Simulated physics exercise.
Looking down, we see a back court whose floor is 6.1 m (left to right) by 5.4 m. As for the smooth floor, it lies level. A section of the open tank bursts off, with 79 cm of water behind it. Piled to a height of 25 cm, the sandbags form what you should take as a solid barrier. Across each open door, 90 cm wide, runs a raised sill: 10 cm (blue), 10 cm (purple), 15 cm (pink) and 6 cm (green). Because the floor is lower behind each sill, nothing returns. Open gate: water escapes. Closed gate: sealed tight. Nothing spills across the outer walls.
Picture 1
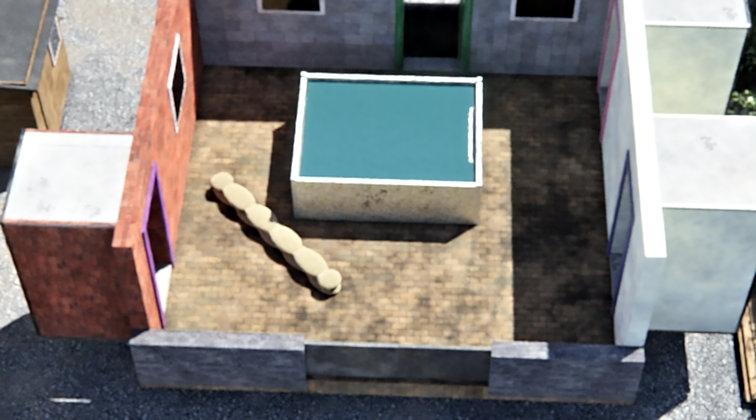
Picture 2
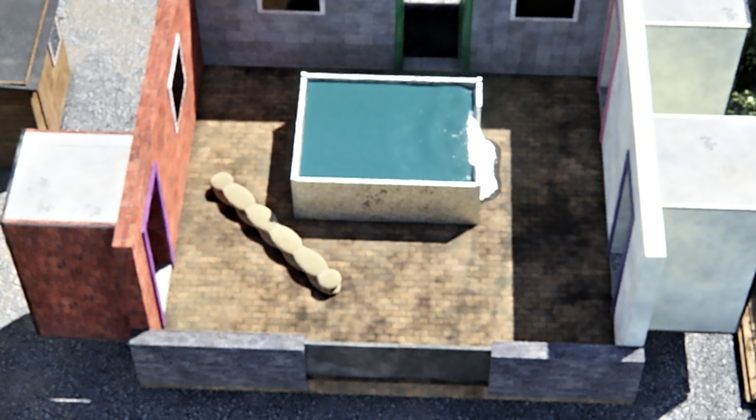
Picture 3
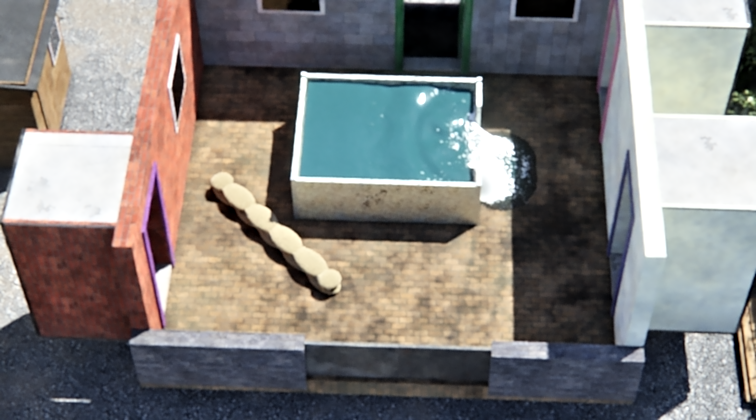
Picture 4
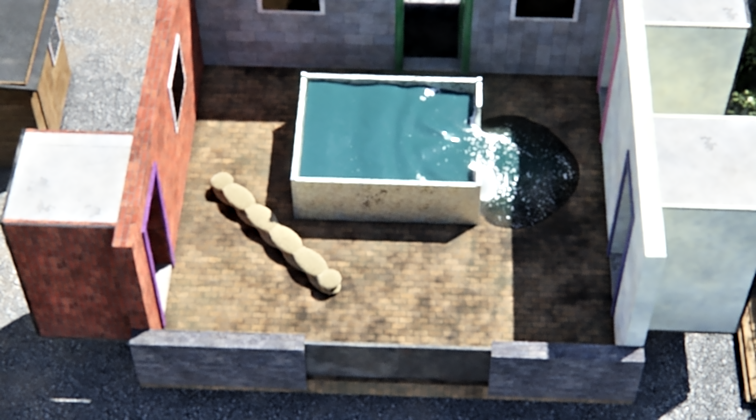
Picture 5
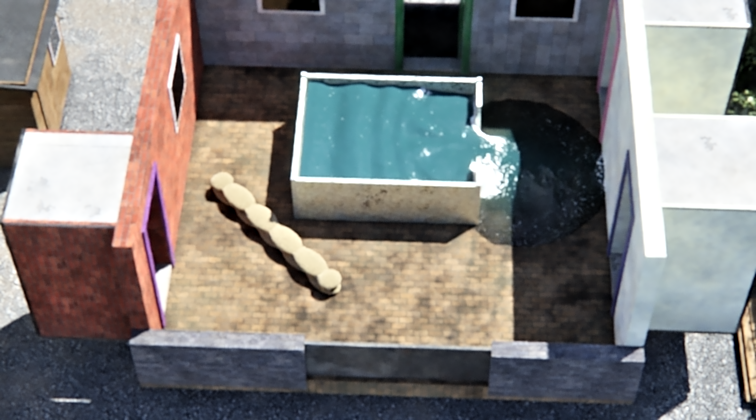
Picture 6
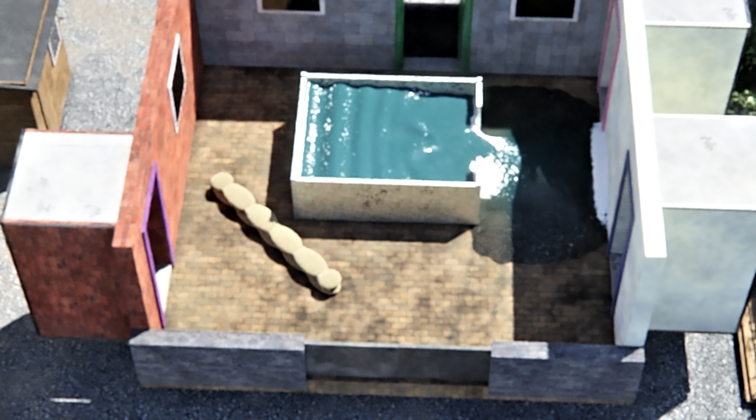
The video shows a walled courtyard with a water-filled open tank and a diagonal row of sandbags; water bursts from the tank's right side, ripples crossing its surface, and spreads over the paved floor to the right wall.
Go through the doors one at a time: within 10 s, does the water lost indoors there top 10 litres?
Blue door - yes, it does. Purple door - yes, it does. Pink door - yes, it does. Green door - no, it does not.
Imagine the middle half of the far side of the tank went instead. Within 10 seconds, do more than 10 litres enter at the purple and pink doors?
So purple ends up short of it and pink ends up past the limit.
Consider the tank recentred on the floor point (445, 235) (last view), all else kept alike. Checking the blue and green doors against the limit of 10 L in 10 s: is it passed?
So the blue door tops the limit and the green door tops the limit.
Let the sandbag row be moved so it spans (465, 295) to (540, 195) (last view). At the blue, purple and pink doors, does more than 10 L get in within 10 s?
Result - blue: No, not exceeded, purple: Yes, exceeded, pink: Yes, exceeded.
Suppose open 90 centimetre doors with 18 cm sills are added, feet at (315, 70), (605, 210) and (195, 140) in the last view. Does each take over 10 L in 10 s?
Door 1: Lower; door 2: Higher; door 3: Lower.
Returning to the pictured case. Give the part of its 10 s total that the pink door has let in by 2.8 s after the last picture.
By that time, around 70 per cent.
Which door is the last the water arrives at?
The final one is the purple door.
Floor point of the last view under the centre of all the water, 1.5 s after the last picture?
Centre: Roughly (448, 178) px.
Then, 0.7 s after the last picture water covers 20 % of the floor and is deepest (49 cm) near (589, 84); blue door 16 cm at the sill, 0 L in, purple door not reached, pink door 31 cm at the sill, 21 L in, green door not reached.
Then, 1.5 s after the last picture water covers 30 % of the floor and is deepest (46 cm) near (589, 84); blue door 16 cm at the sill, 12 L in, purple door not reached, pink door 33 cm at the sill, 85 L in, green door not reached.
Then, 2.8 s after the last picture water covers 60 % of the floor and is deepest (30 cm) near (589, 92); blue door 12 cm at the sill, 28 L in, purple door not reached, pink door 26 cm at the sill, 177 L in, green door 5 cm at the sill, 0 L in.
Then, 5.3 s after the last picture water covers 90 % of the floor and is deepest (22 cm) near (589, 84); blue door 10 cm at the sill, 34 L in, purple door 14 cm at the sill, 12 L in, pink door 20 cm at the sill, 244 L in, green door 6 cm at the sill, 0 L in.
Then, 9.3 s after the last picture water covers 95 % of the floor and is deepest (20 cm) near (254, 243); blue door 6 cm at the sill, 35 L in, purple door 15 cm at the sill, 58 L in, pink door 12 cm at the sill, 254 L in, green door 5 cm at the sill, 1 L in.
